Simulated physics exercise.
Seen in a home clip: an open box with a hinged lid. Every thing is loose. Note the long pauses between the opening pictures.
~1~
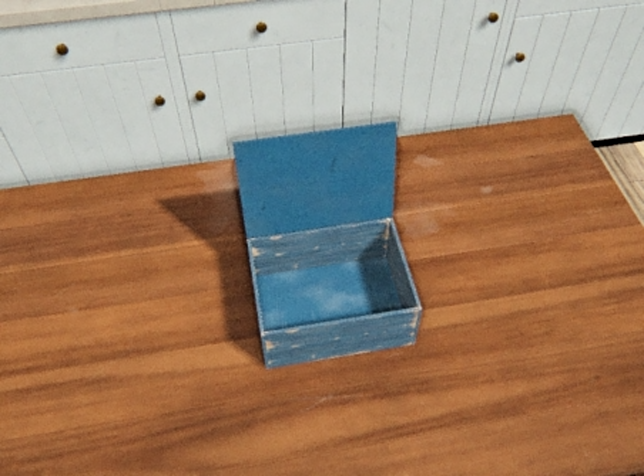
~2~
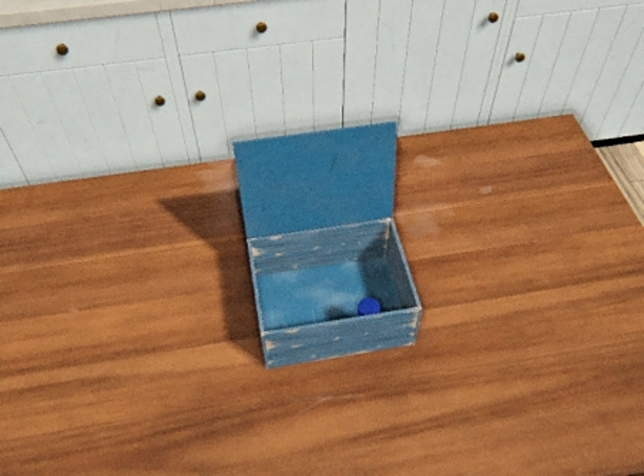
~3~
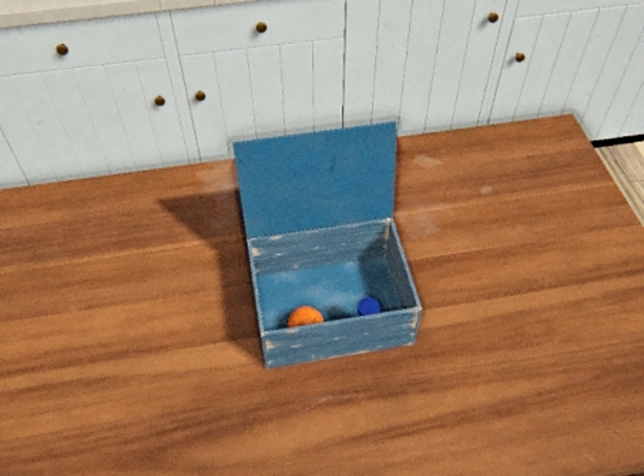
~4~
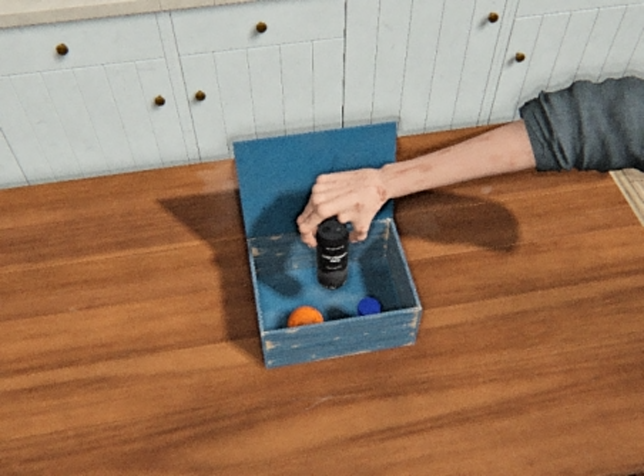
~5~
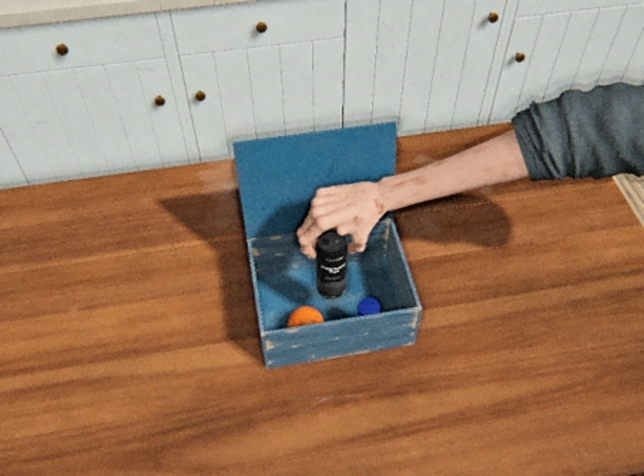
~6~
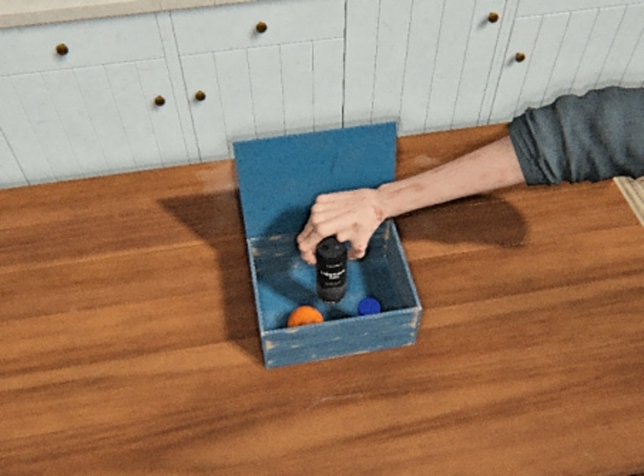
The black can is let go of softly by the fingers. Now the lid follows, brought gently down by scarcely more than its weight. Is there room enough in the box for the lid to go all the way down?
No, there is not.
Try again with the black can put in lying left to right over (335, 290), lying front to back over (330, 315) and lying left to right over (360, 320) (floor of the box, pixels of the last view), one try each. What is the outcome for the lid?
Lid, try 1: Fully down; try 2: Fully down; try 3: Fully down.
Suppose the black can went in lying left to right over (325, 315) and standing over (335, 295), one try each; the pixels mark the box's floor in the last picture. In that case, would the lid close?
On the first go the lid settles shut, and on the second go it remains open a bit.
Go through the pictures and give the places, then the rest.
The last thing is not in view yet, in the first picture.
The last thing is not in view yet, in the second picture.
The last thing is not in view yet, in the third picture.
Still above its spot; black can (332, 256), in the fourth picture.
Still above its spot; black can (331, 267), in the fifth picture.
Put in, still held; black can (331, 272), in the sixth picture.
Then, 0.30 s on from there, black can shifted about its own width near (331, 294).
Then, 1.40 s on from there, lid 73° above the rim; black can shifted about its own width near (331, 294).
Then, 1.70 s on from there, lid 47° above the rim; black can shifted about its own width near (331, 294).
Then, 1.90 s on from there, lid 25° above the rim; black can shifted about its own width near (331, 294).
In the end, lid 18° above the rim; moved from the start, black can; the other 2 unmoved. At the end, from the last picture's camera, black can near (331, 294).
